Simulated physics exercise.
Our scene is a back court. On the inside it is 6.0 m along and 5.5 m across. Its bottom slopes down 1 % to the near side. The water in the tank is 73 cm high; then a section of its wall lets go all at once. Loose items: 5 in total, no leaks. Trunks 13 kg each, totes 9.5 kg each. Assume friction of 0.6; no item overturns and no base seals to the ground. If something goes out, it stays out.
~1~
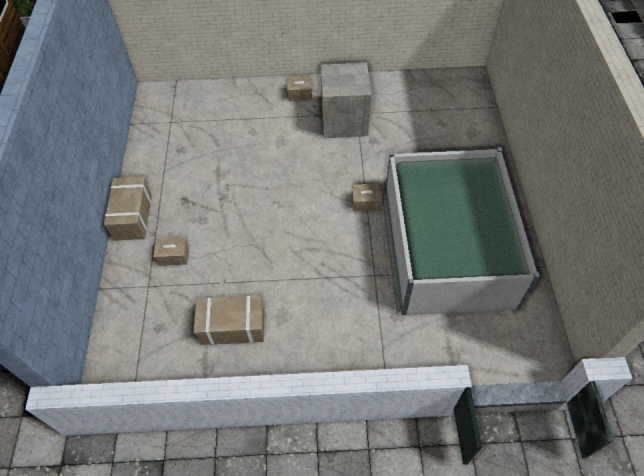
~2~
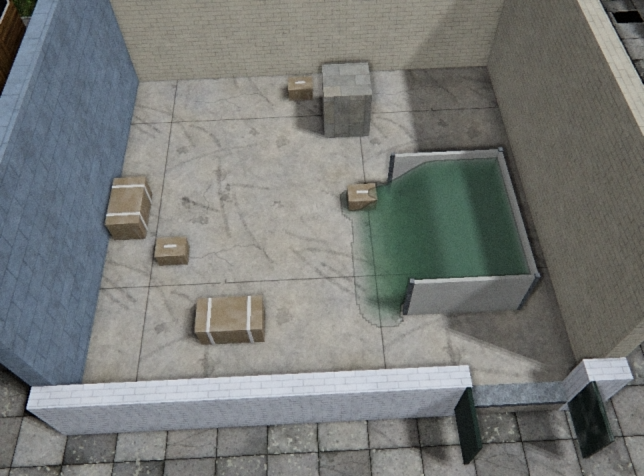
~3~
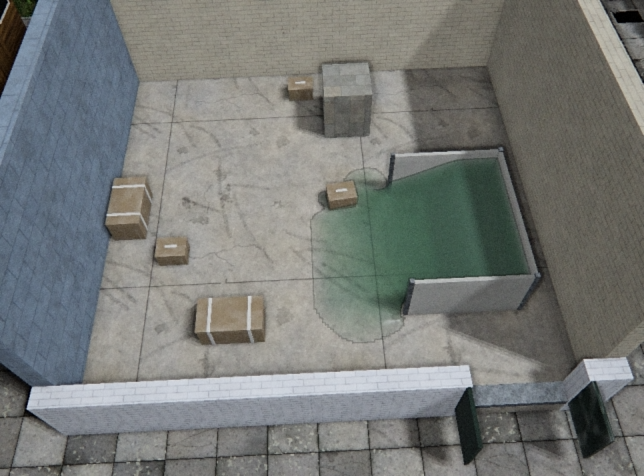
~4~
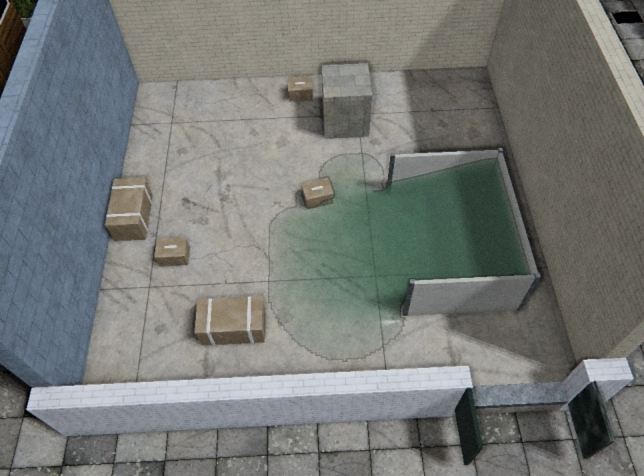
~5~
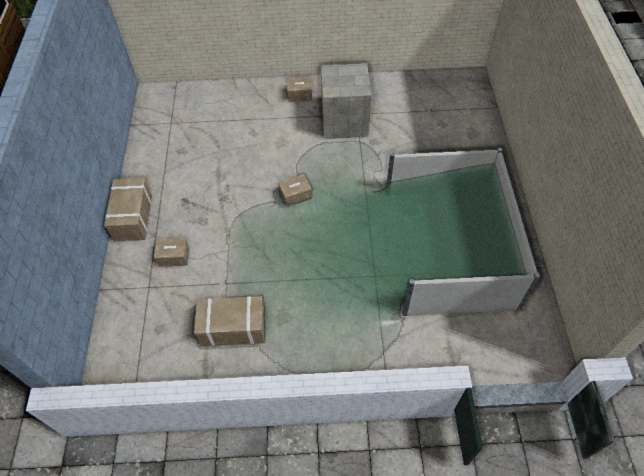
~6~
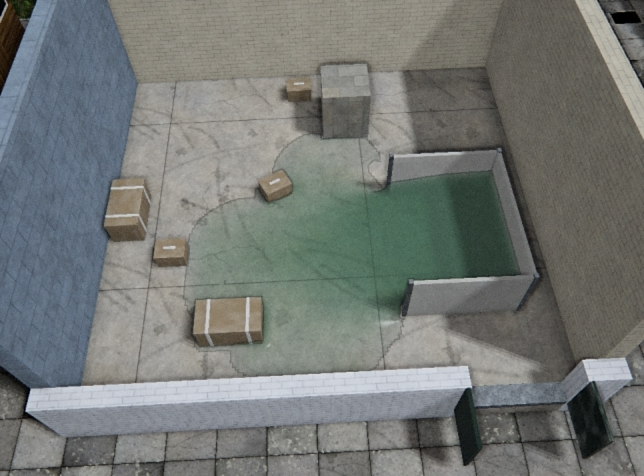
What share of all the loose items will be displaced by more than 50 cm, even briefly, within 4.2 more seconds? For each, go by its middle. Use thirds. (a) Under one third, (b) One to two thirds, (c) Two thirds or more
c.
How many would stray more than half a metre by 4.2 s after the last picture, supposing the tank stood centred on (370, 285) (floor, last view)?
Count: 4.
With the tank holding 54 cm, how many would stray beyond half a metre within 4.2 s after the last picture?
Under that setup the answer is 4.
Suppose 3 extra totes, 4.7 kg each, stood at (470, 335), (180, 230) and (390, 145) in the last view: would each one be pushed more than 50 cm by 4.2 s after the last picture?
Order as given: Stays inside it, goes farther, stays inside it.
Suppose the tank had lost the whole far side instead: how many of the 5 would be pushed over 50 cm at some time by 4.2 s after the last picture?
2.
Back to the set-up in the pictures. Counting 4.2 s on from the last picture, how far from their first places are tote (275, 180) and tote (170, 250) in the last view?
300 cm and 300 cm.
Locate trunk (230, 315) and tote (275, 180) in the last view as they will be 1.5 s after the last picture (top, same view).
Roughly (101, 350), then roughly (141, 126).
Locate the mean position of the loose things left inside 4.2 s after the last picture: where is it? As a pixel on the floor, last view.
(273, 137).
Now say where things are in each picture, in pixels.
A tote at (367, 192), on the bottom; a trunk at (228, 313) rests on the ground; water covers 2.7 m2; 0 of 5 have shifted, in the first picture.
A tote at (362, 192), on the bottom, 8 cm from its start; a trunk at (229, 313), on the bottom; 3.7 m2 under water; 1 of 5 have shifted, in the second picture.
A tote at (341, 191) rests on the ground, 38 cm from its start; a trunk at (229, 313) rests on the ground; water covers 5.2 m2; 1 of 5 have shifted, in the third picture.
A tote at (317, 188) rests on the ground, 72 cm from its start; a trunk at (229, 314) rests on the ground; water covers 6.9 m2; 1 of 5 have shifted, in the fourth picture.
A tote at (295, 185) rests on the ground, 104 cm from its start; a trunk at (229, 314) rests on the ground; water covers 8.9 m2; 1 of 5 have shifted, in the fifth picture.
A tote at (275, 182) rests on the ground, 133 cm from its start; a trunk at (228, 315) rests on the ground; 11.0 m2 under water; 1 of 5 have shifted, in the sixth picture.
Then, 0.4 s after the last picture 1 of 5 are over 50 cm from their spots; 0 afloat.
Then, 1.5 s after the last picture 2 of 5 are over 50 cm from their spots; 3 afloat.
Then, 2.8 s after the last picture 4 of 5 are over 50 cm from their spots; 3 afloat.
Then, 4.2 s after the last picture 5 of 5 are over 50 cm from their spots, and 5 have been at some point; 3 afloat.
